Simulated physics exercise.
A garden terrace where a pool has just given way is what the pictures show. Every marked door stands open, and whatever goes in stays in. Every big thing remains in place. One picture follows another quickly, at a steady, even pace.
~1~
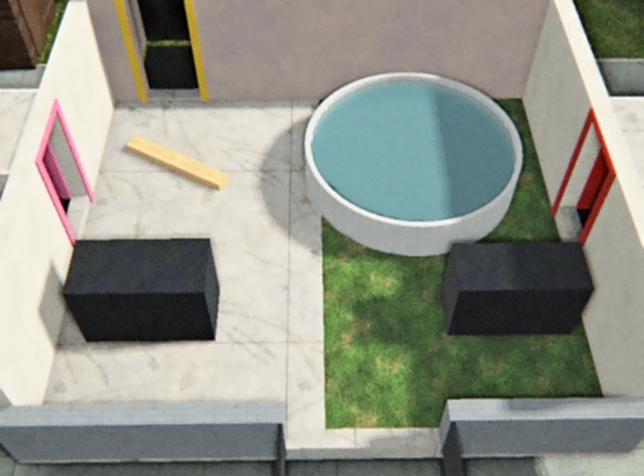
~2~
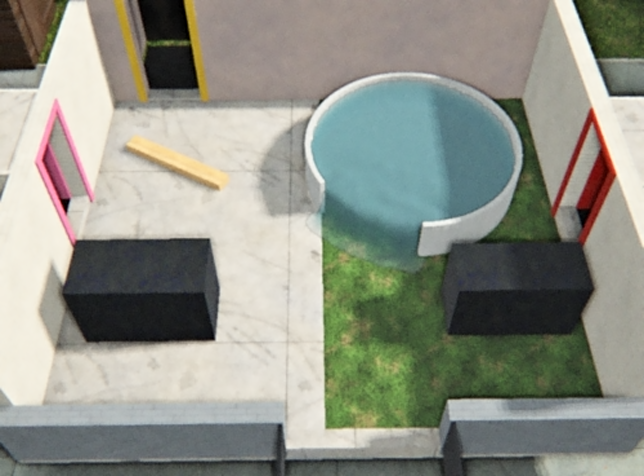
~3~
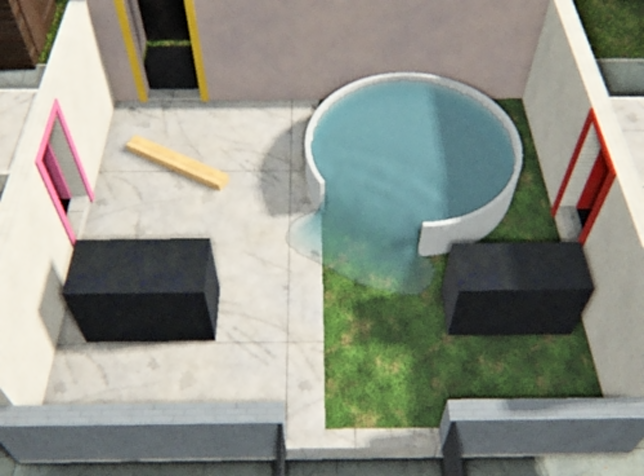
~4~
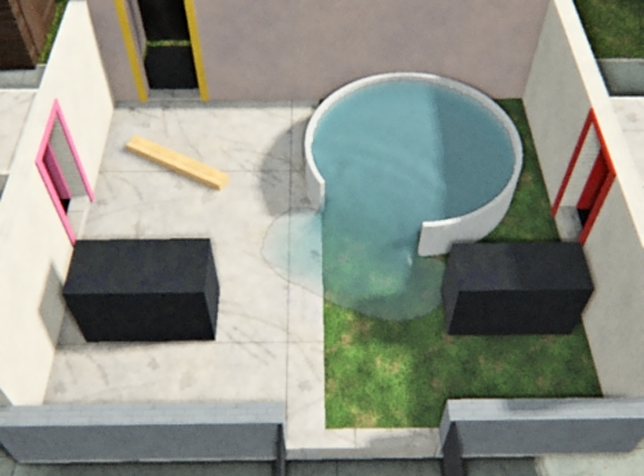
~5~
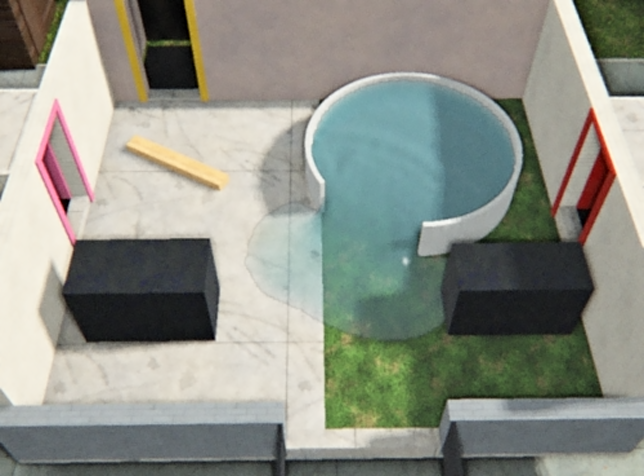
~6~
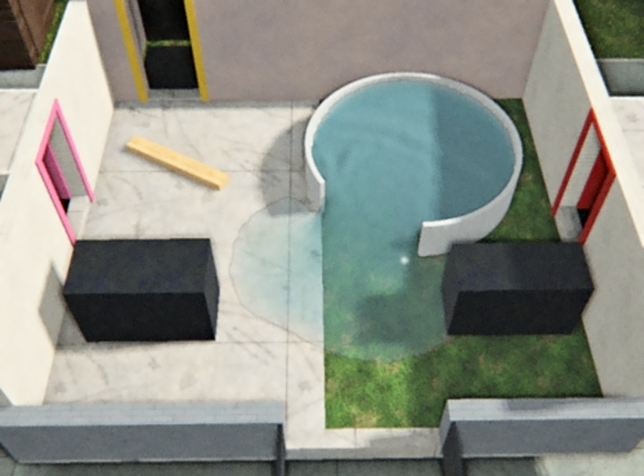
The clip shows a round pool on a walled terrace, full and still, until a section of its front wall is gone and water pours through the gap, spreading forward over the grass and left across the pale paving.
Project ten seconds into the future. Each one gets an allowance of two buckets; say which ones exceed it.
Result: The pink door is not swamped, the yellow door is swamped, the red door is not swamped.
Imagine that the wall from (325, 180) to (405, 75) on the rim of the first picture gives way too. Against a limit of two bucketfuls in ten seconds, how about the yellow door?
The yellow one ends up above.
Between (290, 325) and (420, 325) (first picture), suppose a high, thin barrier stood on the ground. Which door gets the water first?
I say the pink one.
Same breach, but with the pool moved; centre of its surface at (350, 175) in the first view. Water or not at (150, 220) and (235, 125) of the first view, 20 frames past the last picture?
Result: Inundated; spared.
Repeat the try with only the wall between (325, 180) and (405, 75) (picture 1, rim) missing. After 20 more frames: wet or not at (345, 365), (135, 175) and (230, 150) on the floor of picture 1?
Respectively: Parched, drenched and drenched.
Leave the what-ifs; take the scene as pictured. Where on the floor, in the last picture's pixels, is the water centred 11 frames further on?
Near (373, 222) in the last view.
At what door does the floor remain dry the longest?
That's the red-painted one.
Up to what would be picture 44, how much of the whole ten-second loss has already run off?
Close to 65 out of every hundred.
A moment on, water covers 35 % of the floor; the pink door not reached, the yellow door not reached, the red door not reached.
Next, water covers 45 % of the floor; the pink door not reached, the yellow door not reached, the red door not reached.
Then, water covers 55 % of the floor; the pink door wet at the sill, nothing in, the yellow door not reached, the red door not reached.
Later, water covers 75 % of the floor; the pink door wet at the sill, nothing in, the yellow door under two buckets in, the red door not reached.
In the end, water covers 90 % of the floor; the pink door wet at the sill, nothing in, the yellow door over two buckets in, the red door wet at the sill, nothing in.
